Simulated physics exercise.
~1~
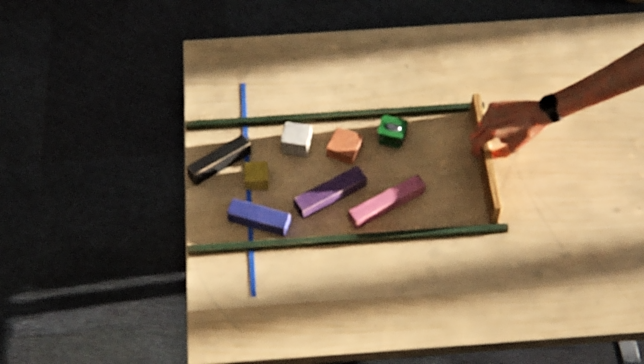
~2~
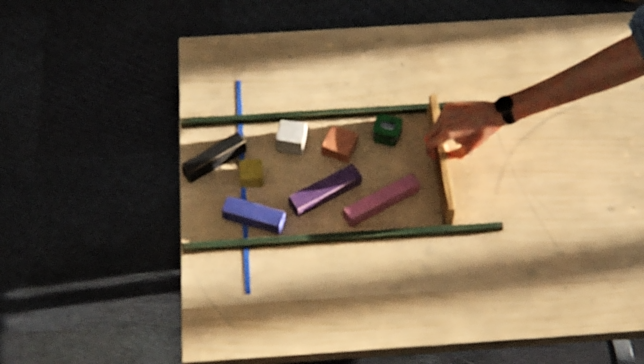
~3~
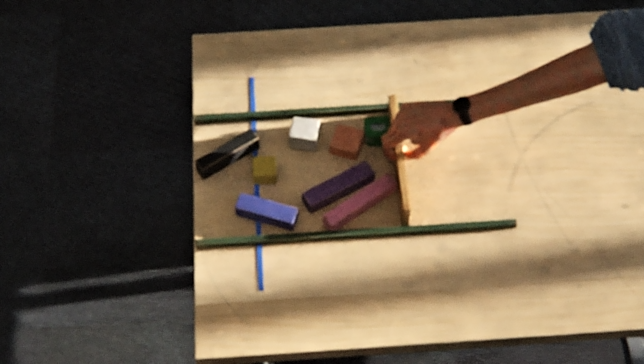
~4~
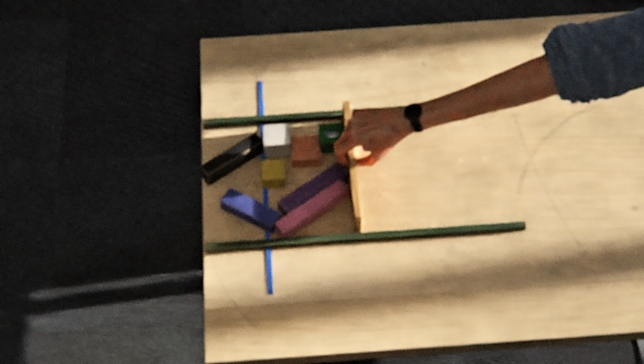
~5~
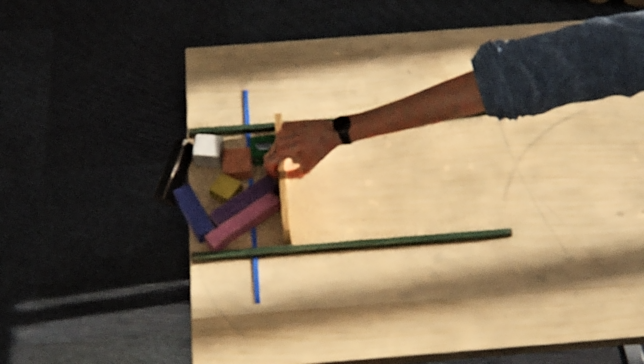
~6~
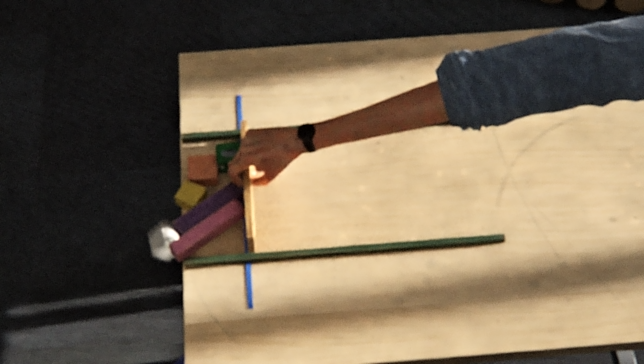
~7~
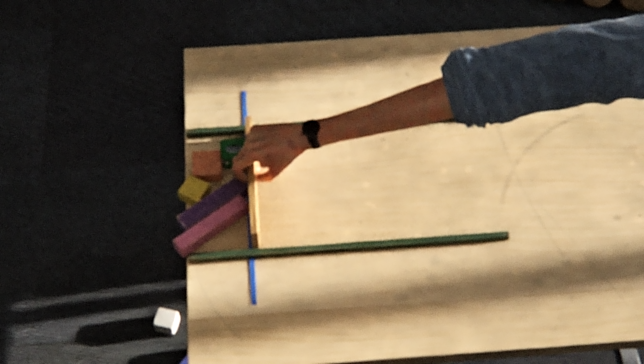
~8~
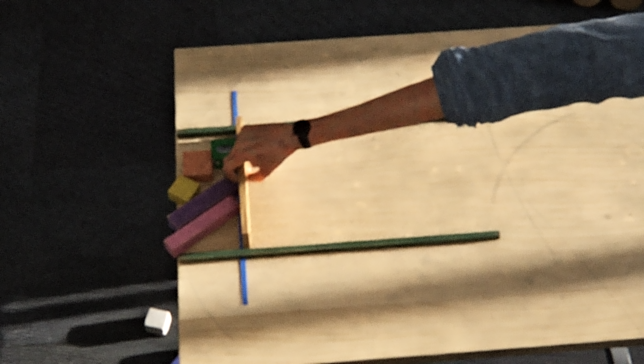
The footage shows a hand sliding an upright board leftward along a channel on a wooden table, bunching coloured bars and blocks toward the edge. The black stick, blue bar and white block go over before the board halts at the blue tape, leaving the pink and purple bars overhanging.
